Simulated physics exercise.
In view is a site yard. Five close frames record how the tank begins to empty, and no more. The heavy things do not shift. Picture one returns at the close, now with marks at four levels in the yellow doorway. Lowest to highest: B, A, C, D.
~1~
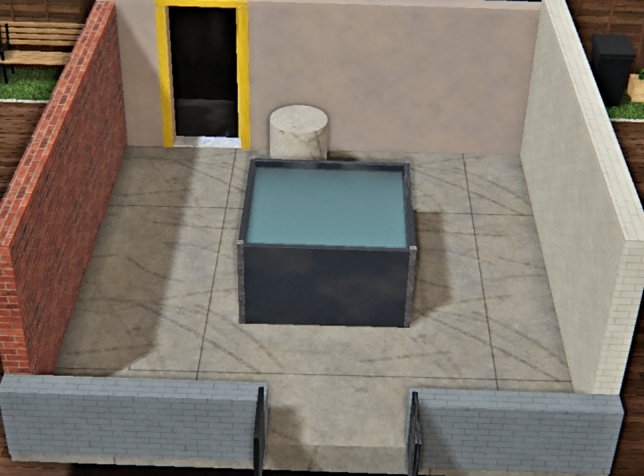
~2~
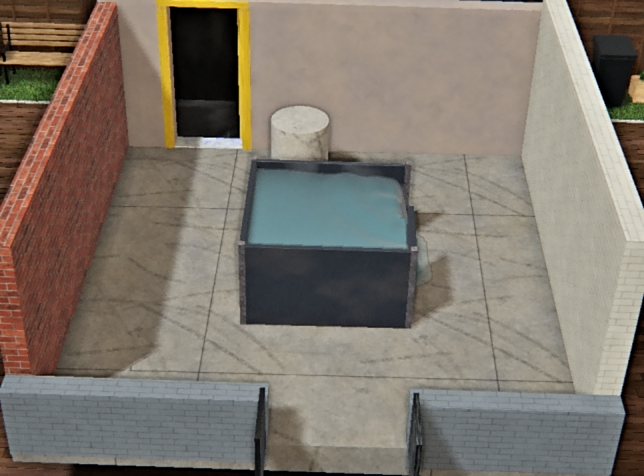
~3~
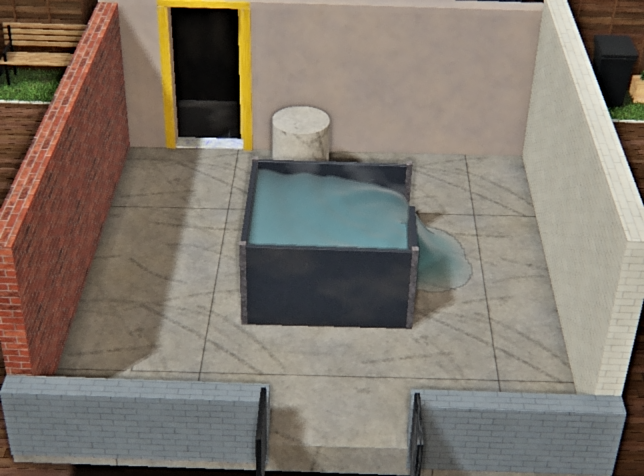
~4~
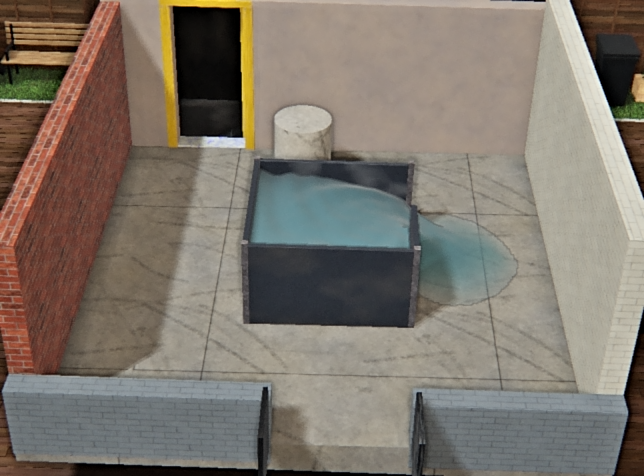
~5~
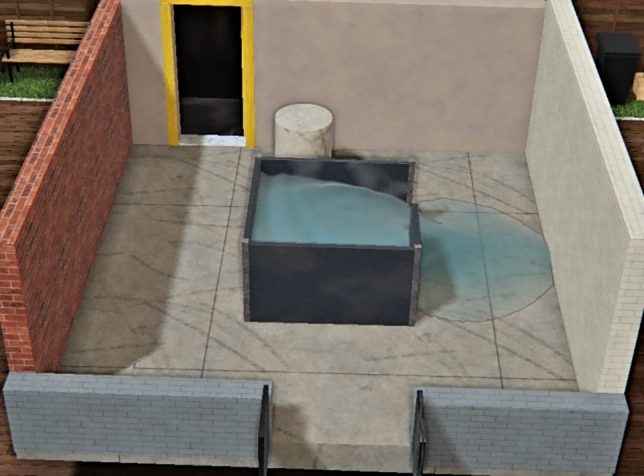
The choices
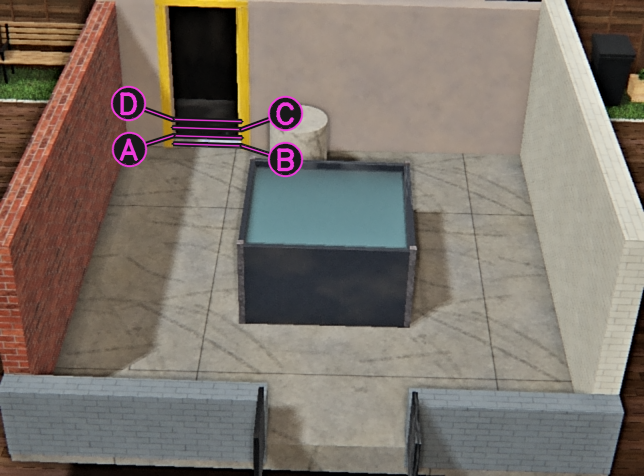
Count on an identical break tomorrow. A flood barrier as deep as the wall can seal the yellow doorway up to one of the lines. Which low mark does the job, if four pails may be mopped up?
A.
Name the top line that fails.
B it is.
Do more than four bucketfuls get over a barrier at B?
Yes.
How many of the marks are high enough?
Three of the four.
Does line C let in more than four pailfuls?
No.
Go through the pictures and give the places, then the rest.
Water in the tank at rest, its middle at (328, 208); foot of the yellow doorway at (207, 147); open gate at (338, 381).
Water covers 1 % of the ground, its front hidden from here.
Water covers 3 % of the ground and shows as far out as (458, 279).
Water covers 7 % of the ground and shows as far out as (511, 264).
Water covers 13 % of the ground and shows as far out as (543, 239).
On the marked copy, A at (207, 136); B at (207, 144); C at (207, 128); D at (206, 120); from the bottom up B, A, C, D.
With A, nothing gets over.
With B, about 8 bucketfuls get in.
With C, nothing gets over.
With D, nothing gets over.
